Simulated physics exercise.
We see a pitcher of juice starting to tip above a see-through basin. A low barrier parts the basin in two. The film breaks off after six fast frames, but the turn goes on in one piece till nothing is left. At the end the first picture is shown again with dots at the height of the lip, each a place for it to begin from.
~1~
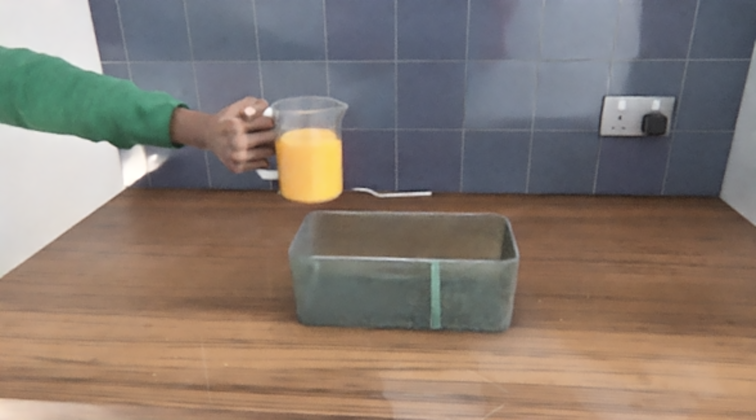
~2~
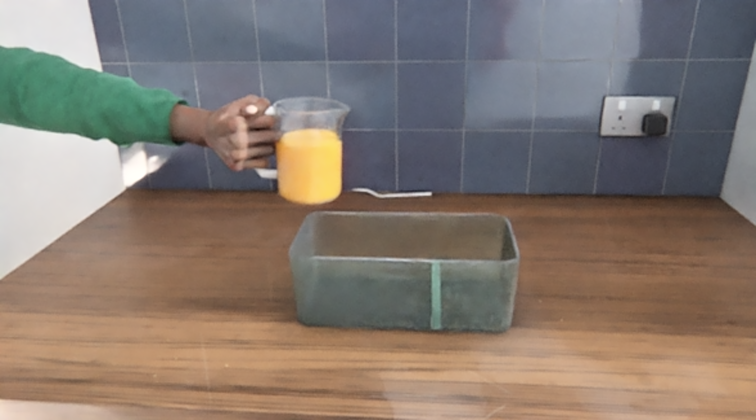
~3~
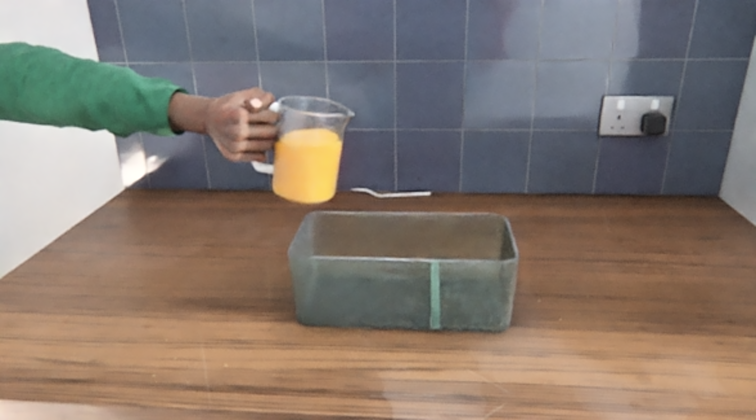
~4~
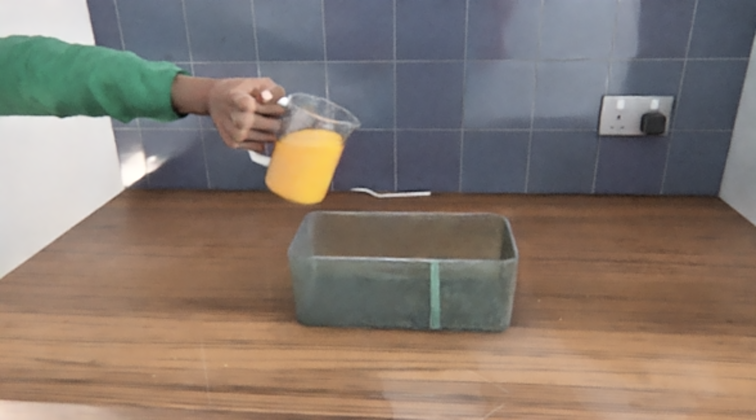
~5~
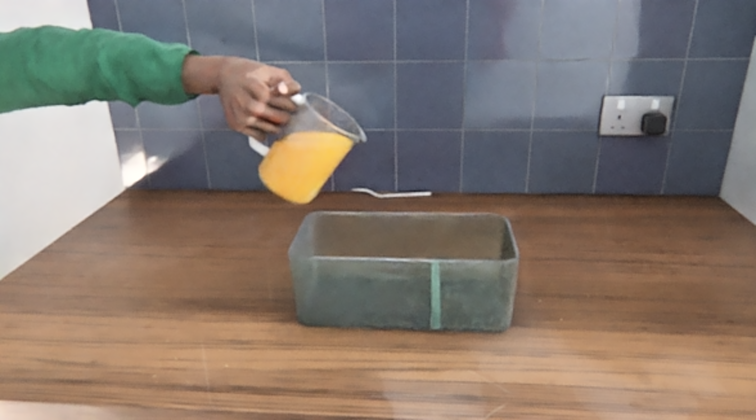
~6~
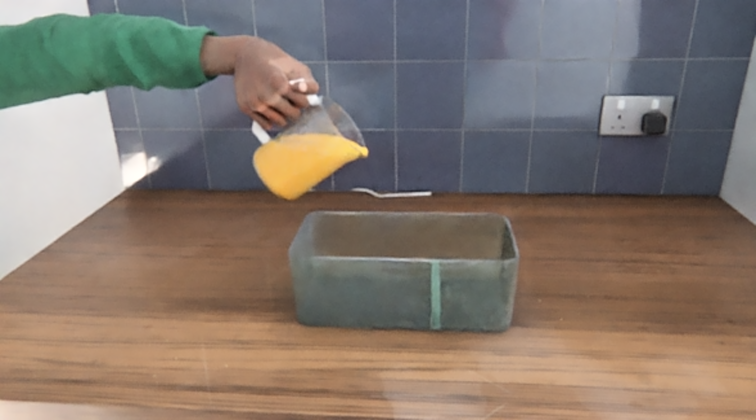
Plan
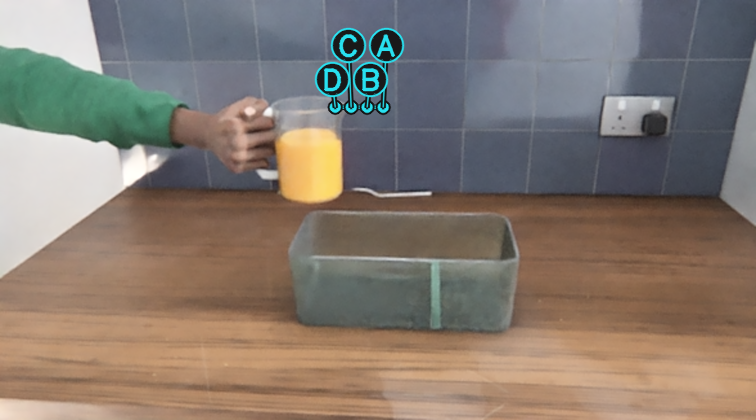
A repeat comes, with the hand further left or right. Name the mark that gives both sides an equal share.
Spot A.
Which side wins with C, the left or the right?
The left one.
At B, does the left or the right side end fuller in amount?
More ends on the left.
On the marked copy, A at (383, 107); B at (367, 107); C at (351, 107); D at (335, 107).
With A, about 53 % ends left of the wall and 46 % right of it.
With B, about 89 % ends left of the wall and 9 % right of it.
With C, about 85 % ends left of the wall and 11 % right of it; 4 % is lost outside.
With D, about 84 % ends left of the wall and 12 % right of it; 4 % is lost outside.
